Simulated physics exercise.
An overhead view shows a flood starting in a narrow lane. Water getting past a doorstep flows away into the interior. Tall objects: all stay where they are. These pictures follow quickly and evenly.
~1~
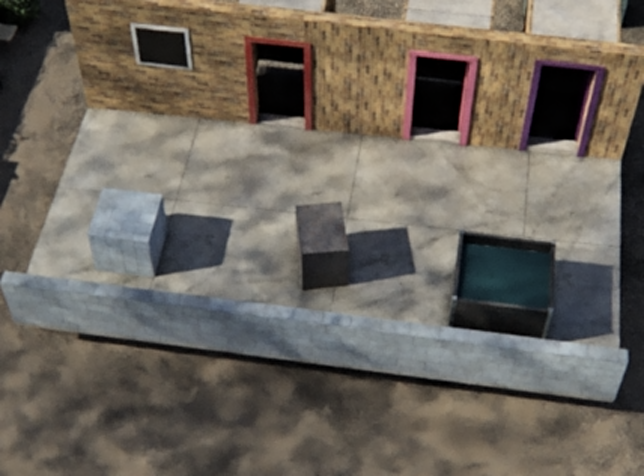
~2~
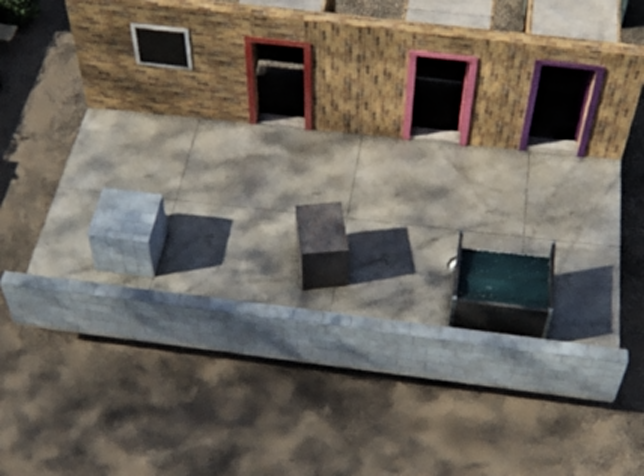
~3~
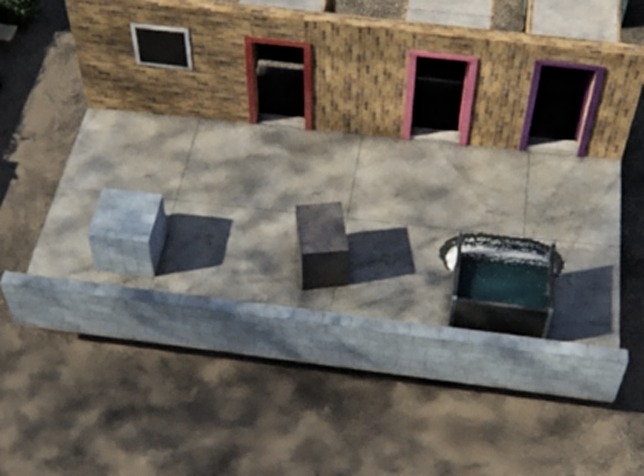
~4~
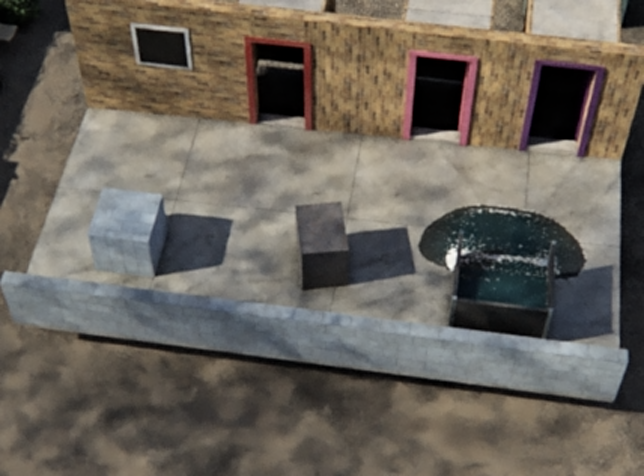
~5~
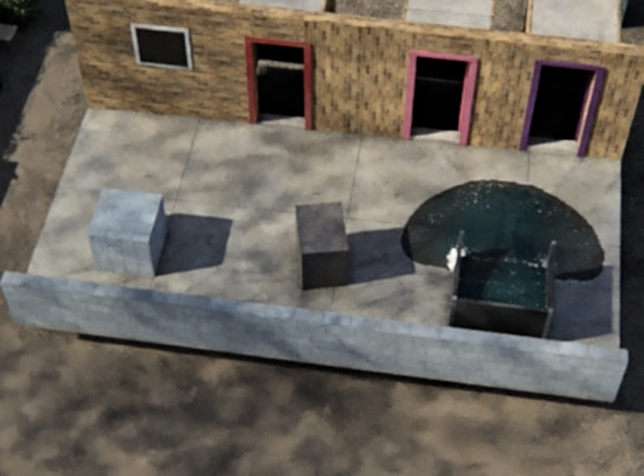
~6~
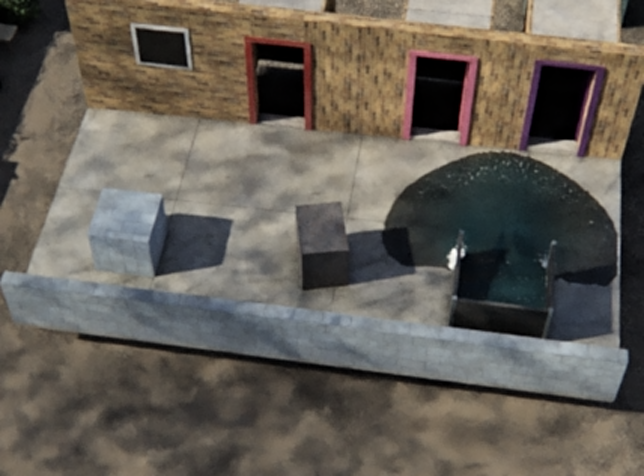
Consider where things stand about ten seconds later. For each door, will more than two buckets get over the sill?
As I see it, pink door: Over two buckets, purple door: Over two buckets, red door: Two buckets at most.
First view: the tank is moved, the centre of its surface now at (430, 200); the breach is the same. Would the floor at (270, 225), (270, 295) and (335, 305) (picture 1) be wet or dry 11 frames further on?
Spot by spot, in the order asked: Untouched, untouched, untouched.
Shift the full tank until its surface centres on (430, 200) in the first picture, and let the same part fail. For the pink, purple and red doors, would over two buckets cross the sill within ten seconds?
I'd say pink door crosses the threshold, purple door misses the threshold, and red door misses the threshold.
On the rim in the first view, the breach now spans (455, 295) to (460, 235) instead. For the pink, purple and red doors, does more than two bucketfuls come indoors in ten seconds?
Pink door: Short of the mark; purple door: Short of the mark; red door: Beyond the mark.
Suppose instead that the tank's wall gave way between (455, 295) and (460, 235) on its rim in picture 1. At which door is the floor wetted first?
It is the one in red.
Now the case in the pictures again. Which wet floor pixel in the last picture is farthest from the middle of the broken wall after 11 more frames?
My estimate: Roughly (253, 128).
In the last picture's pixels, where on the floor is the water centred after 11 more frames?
I'd put it at around (474, 206).
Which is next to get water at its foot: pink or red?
Answer: The pink one.
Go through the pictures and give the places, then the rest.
The first frame shows the open tank at (504, 274) is whole and still.
In the second frame, the front is at (452, 266), out from the gap on the open tank's far side.
In the third frame, the front is at (446, 249), out from the gap on the open tank's far side.
In the fourth frame, water pours out on the open tank's far side and has run to (461, 211).
In the fifth frame, water pours out on the open tank's far side and has run to (496, 183).
In the sixth frame, the front is at (498, 155), out from the gap on the open tank's far side.
A moment on, water covers 30 % of the floor; the pink door over two buckets in, the purple door over two buckets in, the red door not reached.
Next, water covers 30 % of the floor; the pink door far over two buckets in, the purple door far over two buckets in, the red door wet at the sill, nothing in.
Then, water covers 45 % of the floor; the pink door far over two buckets in, the purple door far over two buckets in, the red door under two buckets in.
Later, water covers 60 % of the floor; the pink door far over two buckets in, the purple door far over two buckets in, the red door under two buckets in.
In the end, water covers 55 % of the floor; the pink door far over two buckets in, the purple door far over two buckets in, the red door under two buckets in.
